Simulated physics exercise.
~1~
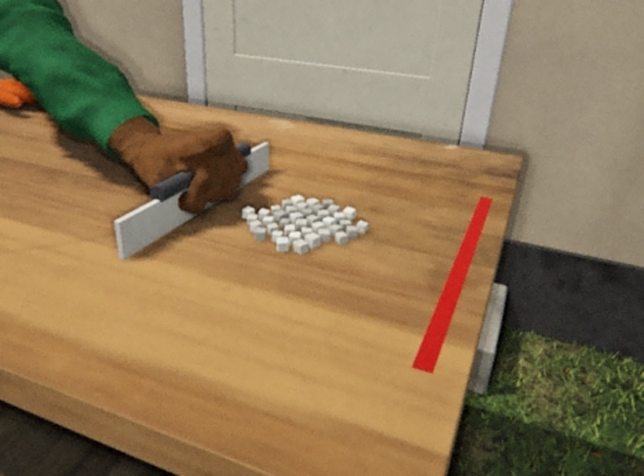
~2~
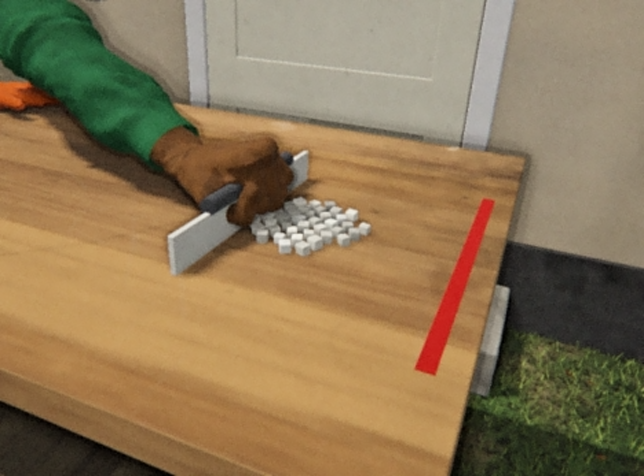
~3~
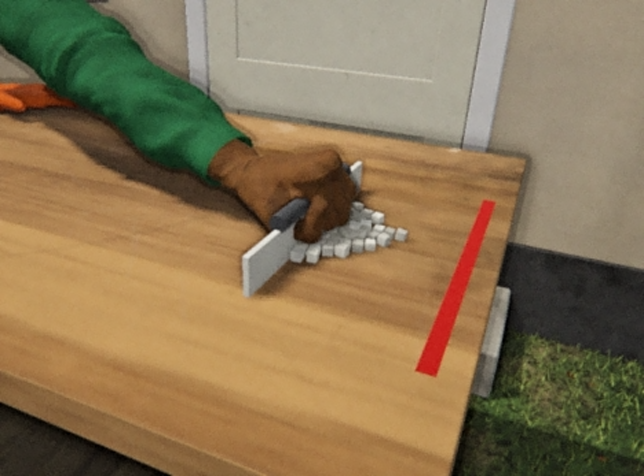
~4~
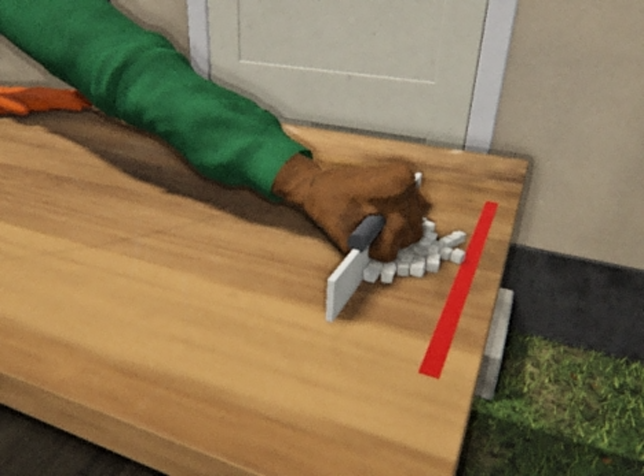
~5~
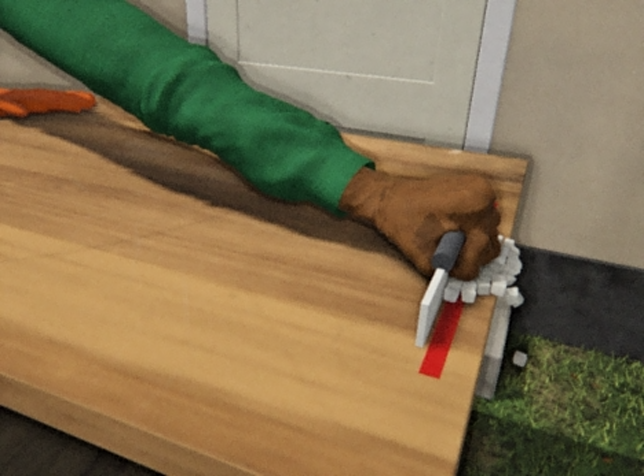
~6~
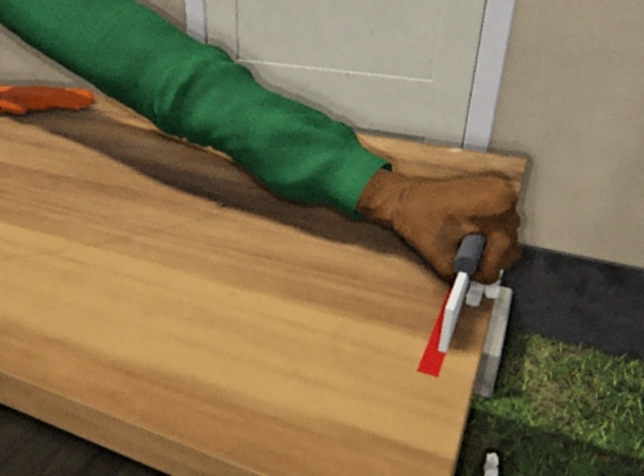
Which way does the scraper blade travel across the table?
The blade travels to the right, toward the red tape and the end of the table.
To begin with, a gloved or brown hand in a green sleeve holds a scraper upright on a wooden table, to the left of a loose heap of small white cubes. The blade slides right and meets the heap. The arm stretches further across the table, and the cubes bunch up and travel ahead of the blade toward a strip of red tape near the end. The leading cubes cross the tape and begin dropping over the edge toward the grass. Finally the blade is at the tape, with part of the heap gone over and a few cubes still visible beside it.
